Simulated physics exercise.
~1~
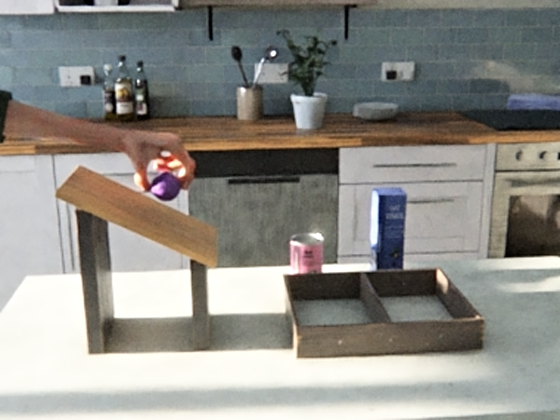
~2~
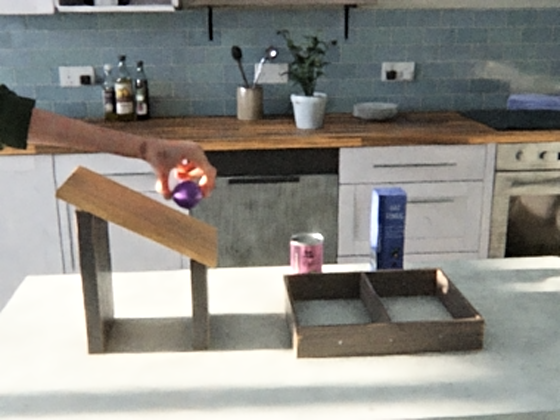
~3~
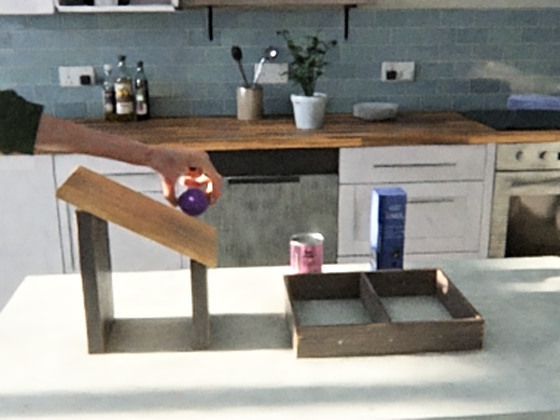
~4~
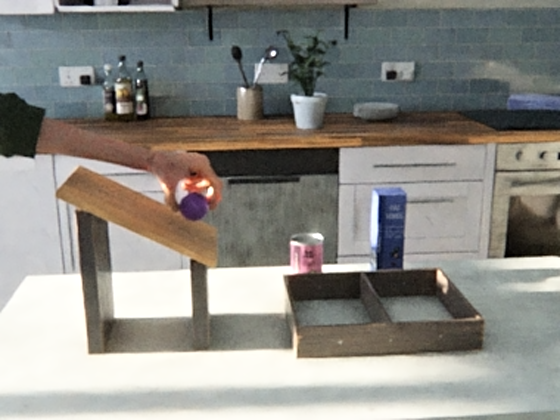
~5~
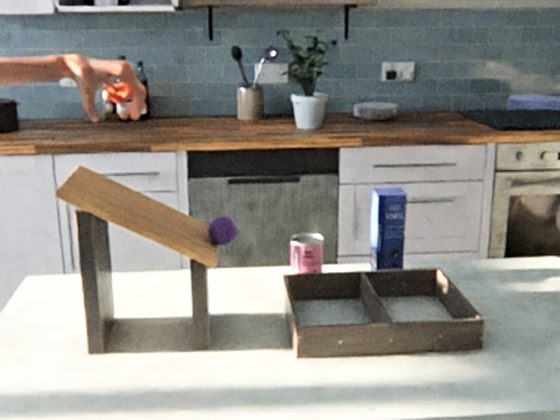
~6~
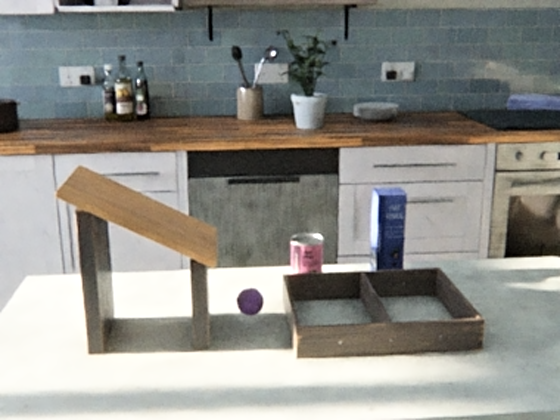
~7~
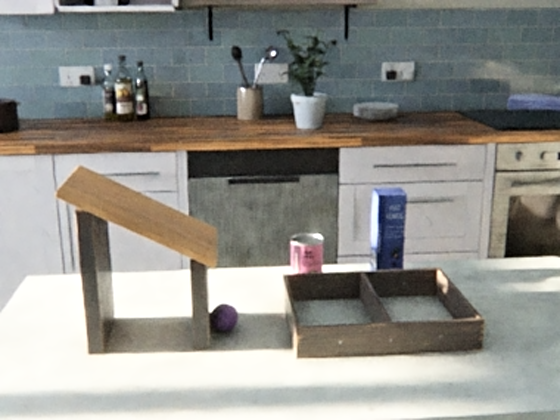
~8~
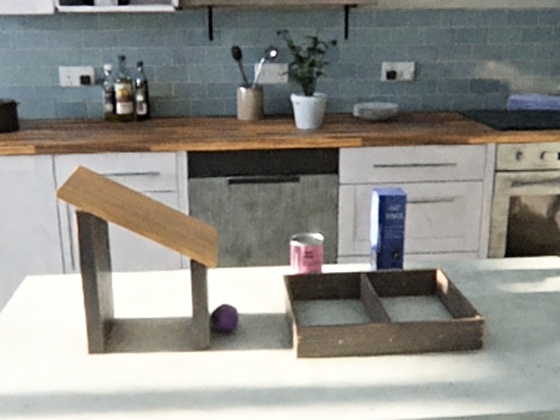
A hand releasing a purple ball on a slanted board, the ball dropping off and settling beside its leg, outside the tray.
